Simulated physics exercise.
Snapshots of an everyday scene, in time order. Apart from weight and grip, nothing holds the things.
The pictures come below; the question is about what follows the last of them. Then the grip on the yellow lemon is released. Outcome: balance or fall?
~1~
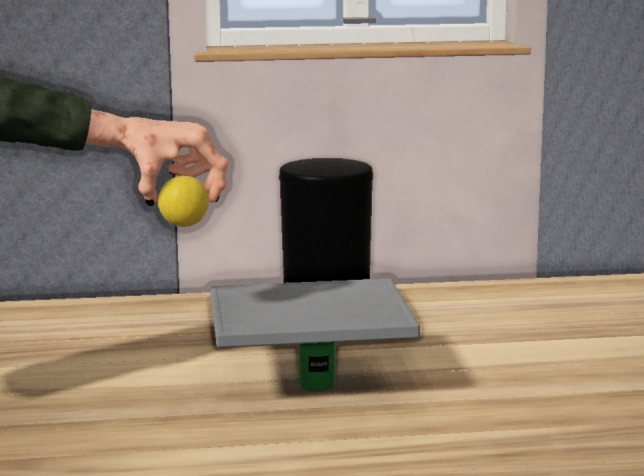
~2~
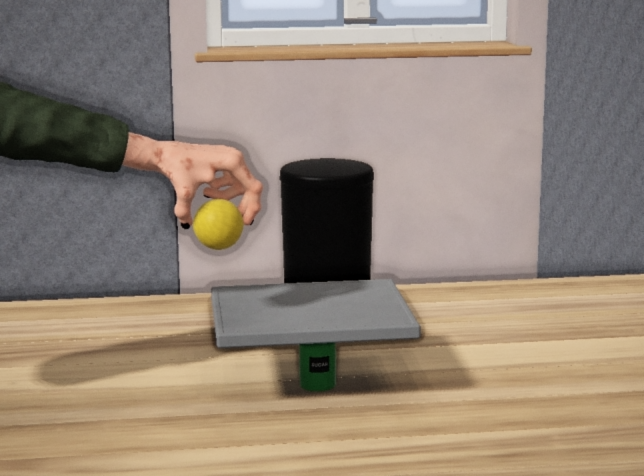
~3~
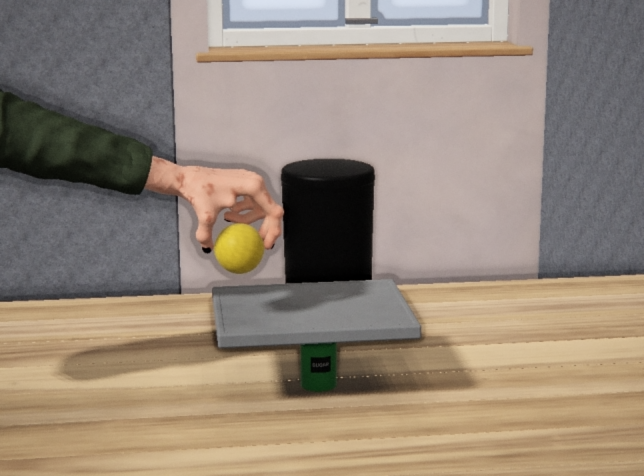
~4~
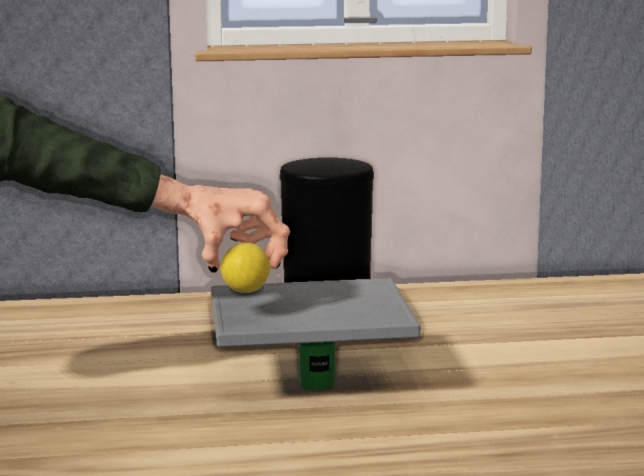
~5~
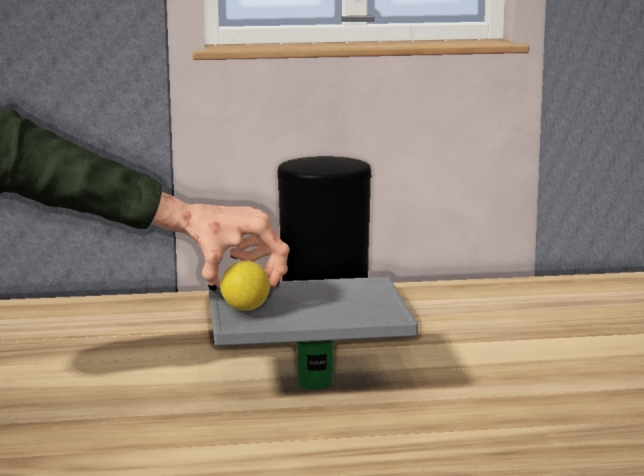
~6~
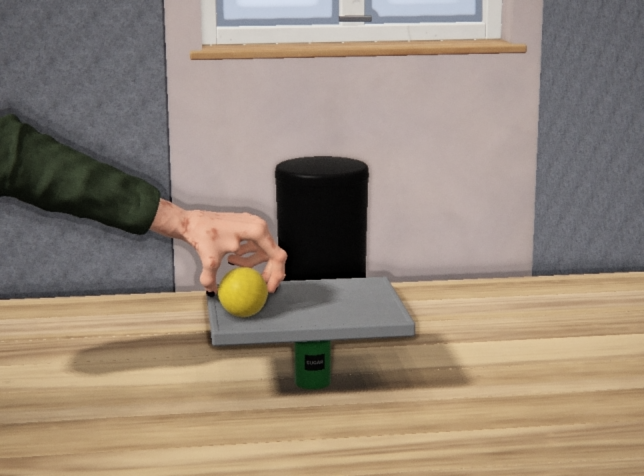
Fall.
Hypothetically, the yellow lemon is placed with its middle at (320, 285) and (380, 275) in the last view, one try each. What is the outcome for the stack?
Result of try one is that it stays stable, and of try two that it tips over.
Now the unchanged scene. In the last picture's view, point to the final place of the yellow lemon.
At about (145, 389).
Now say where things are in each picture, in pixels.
The first picture shows still above its spot; yellow lemon (183, 202); grey lid (310, 311).
The second picture shows still above its spot; yellow lemon (219, 224); grey lid (311, 311).
The third picture shows still above its spot; yellow lemon (239, 249); grey lid (312, 311).
The fourth picture shows still above its spot; yellow lemon (245, 268); grey lid (311, 310).
The fifth picture shows still above its spot; yellow lemon (245, 286); grey lid (308, 309).
The sixth picture shows in place under the hand; yellow lemon (243, 292); grey lid (306, 309).
Then, 0.30 s later than the last frame, yellow lemon now fallen; grey lid tilted by 45°.
Then, 0.40 s later than the last frame, grey lid tilted by 51°.
Then, 0.70 s later than the last frame, grey lid now fallen.
When it is over, fallen, grey lid and yellow lemon; green shaker as before. End places, in pixels of the last picture, yellow lemon near (145, 390). The stack gives way.
